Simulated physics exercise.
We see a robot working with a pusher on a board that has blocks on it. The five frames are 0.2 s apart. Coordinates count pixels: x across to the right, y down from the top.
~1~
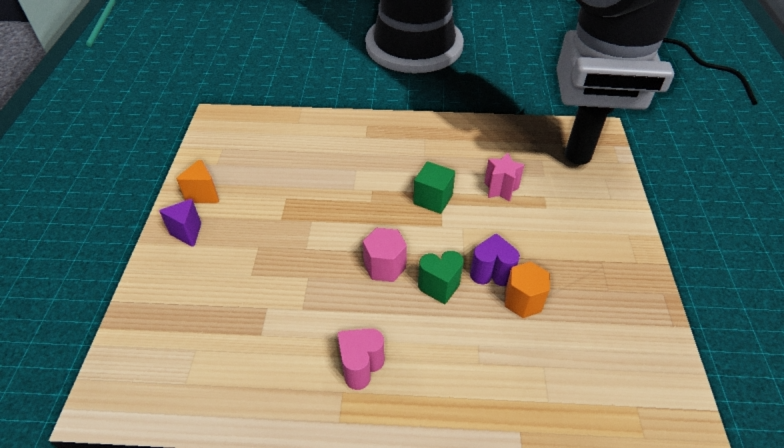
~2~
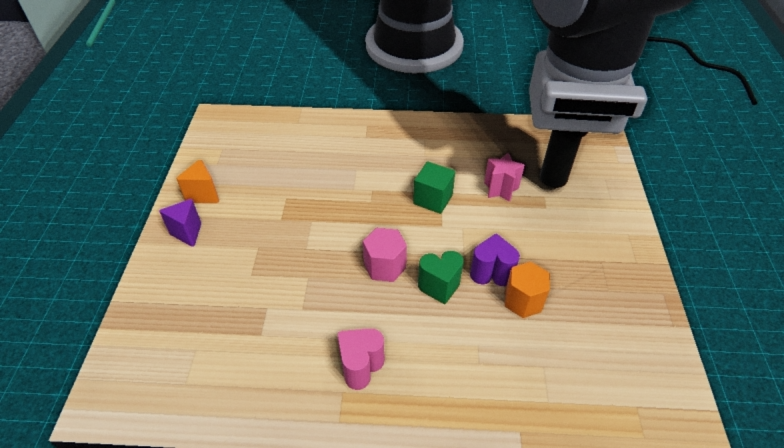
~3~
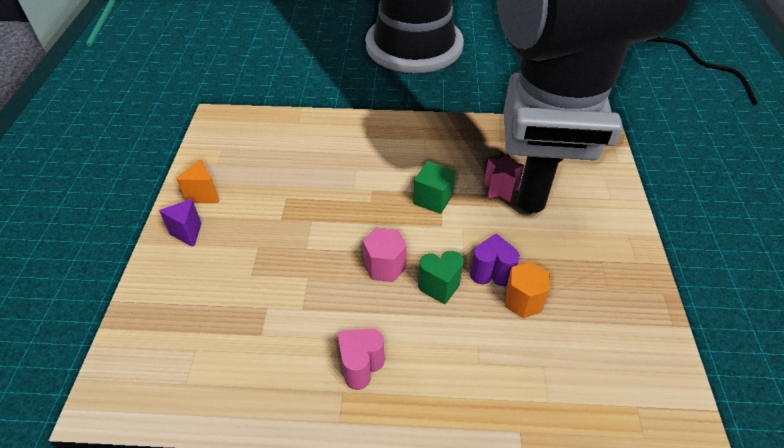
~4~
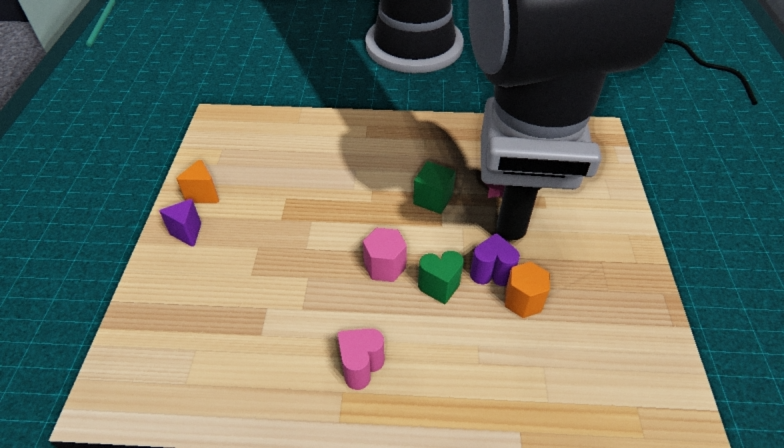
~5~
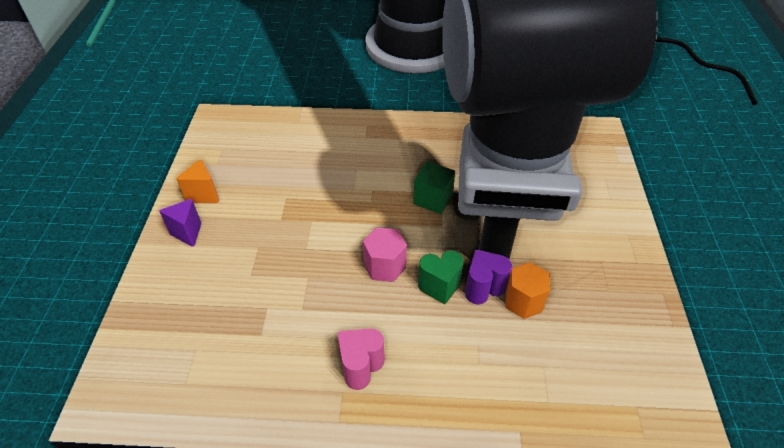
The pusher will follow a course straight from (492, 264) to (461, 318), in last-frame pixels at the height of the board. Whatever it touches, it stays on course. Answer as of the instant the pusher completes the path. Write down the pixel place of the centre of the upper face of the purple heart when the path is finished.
Top centre: (459, 326).
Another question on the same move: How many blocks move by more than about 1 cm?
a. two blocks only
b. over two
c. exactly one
The correct letter is c.
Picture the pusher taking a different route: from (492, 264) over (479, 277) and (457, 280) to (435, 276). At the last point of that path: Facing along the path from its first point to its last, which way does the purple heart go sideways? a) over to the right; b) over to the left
I choose b.
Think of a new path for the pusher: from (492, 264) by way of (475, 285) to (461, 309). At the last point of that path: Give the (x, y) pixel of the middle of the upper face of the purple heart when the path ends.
Top centre: (464, 318).
On the path given first. Halfway along, pusher (477, 284); purple heart (473, 295).
At the end, pusher (462, 311); green heart in place; purple heart (459, 326), turned 10° anticlockwise.
